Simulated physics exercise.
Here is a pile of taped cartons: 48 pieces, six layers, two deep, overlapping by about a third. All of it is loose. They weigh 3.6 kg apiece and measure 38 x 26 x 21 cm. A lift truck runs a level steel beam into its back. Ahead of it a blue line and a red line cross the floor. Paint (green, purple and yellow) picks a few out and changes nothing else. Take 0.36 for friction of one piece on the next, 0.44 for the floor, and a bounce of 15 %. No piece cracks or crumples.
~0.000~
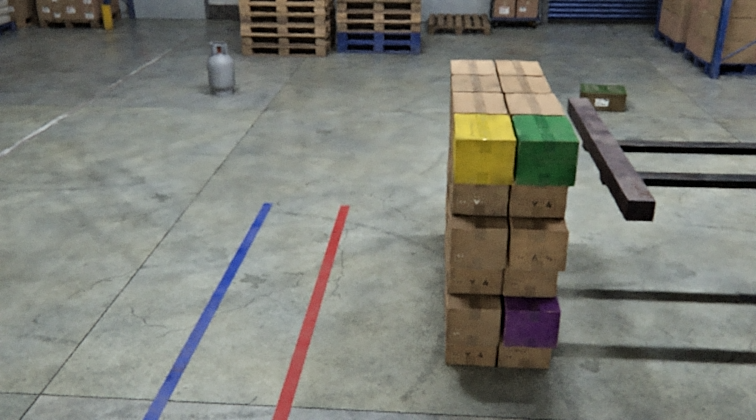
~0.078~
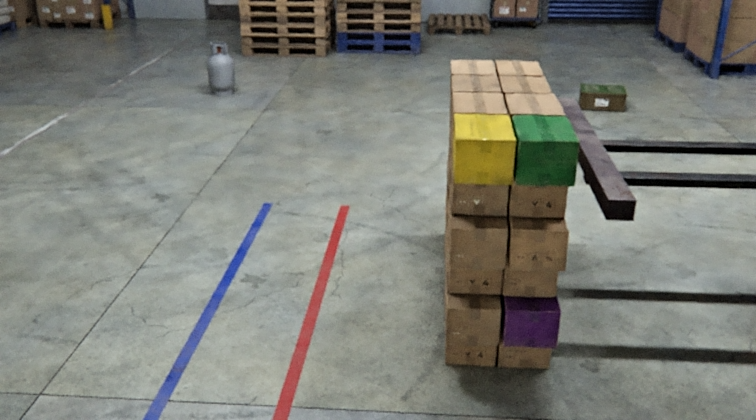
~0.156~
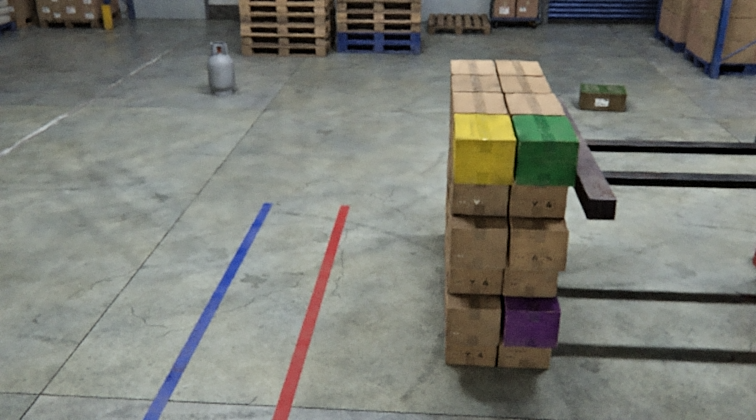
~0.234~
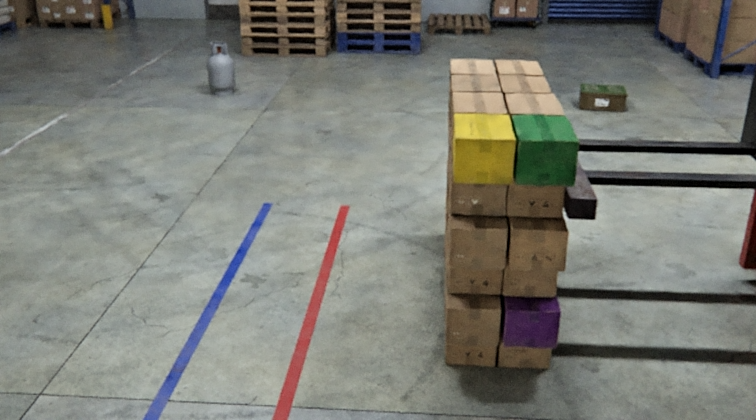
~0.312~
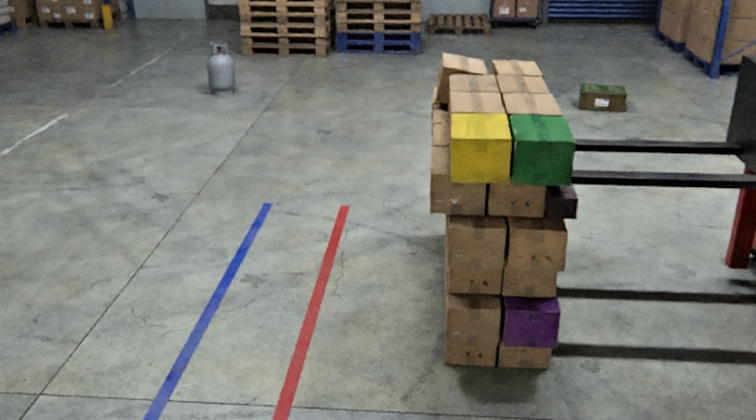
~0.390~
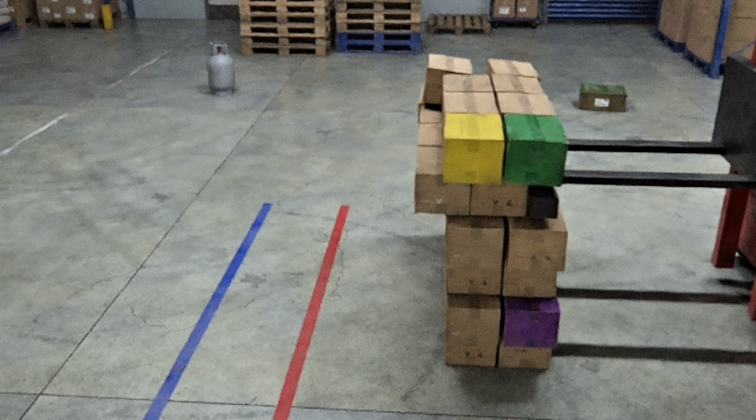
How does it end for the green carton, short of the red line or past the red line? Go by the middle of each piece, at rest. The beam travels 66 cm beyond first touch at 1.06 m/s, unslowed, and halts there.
In the end the green carton remains behind the red line.
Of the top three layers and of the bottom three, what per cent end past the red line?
From the top 50, from the bottom 0 per cent.
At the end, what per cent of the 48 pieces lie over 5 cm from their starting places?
60 per cent.
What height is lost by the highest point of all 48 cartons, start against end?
Roughly 5 cm.
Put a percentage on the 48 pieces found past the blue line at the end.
About 0 per cent.
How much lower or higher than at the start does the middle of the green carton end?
It ends some 105 cm lower.
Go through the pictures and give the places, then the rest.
In the first frame (we follow the side turned to the camera), beam (638, 211) 23 cm from the stack; blue line, near end, (180, 365); red line, near end, (295, 371); green carton (547, 164); yellow carton (485, 163); purple carton (532, 330); no piece has moved.
In the second frame, beam (619, 210) 15 cm from the stack; green carton (547, 164).
In the third frame, beam (600, 210) 7 cm from the stack; green carton (547, 164).
In the fourth frame, beam (580, 209) 15 mm in; green carton (547, 164); one has shifted.
In the fifth frame, beam (561, 209) 10 cm in; green carton (543, 163); steepest lean 11°, the carton at (465, 63); 9 stirred so far.
In the sixth frame, beam (542, 208) 18 cm in; blue line, near end, (180, 365); red line, near end, (295, 371); green carton (535, 163) tipped 3°; yellow carton (473, 162) displaced 45 mm; purple carton (532, 330); steepest lean 8°, the carton at (450, 63); 16 stirred so far.
Around 0.62 s, none of the 48 cartons past the red line, 28 disturbed; green carton tipped 33°; yellow carton tipped 3°.
Around 0.92 s, 1 of the 48 cartons past the red line; green carton tipped 41°, 26 cm lower; yellow carton tipped 31°, 13 cm lower.
Around 1.76 s, 11 of the 48 cartons past the red line; green carton tipped 40°, 78 cm lower; yellow carton on its side.
Finally (3.6 s), 11 of the 48 cartons past the red line; green carton upside down; yellow carton on its side; purple carton unmoved. Seen by the last camera, middles, yellow carton near (229, 337).
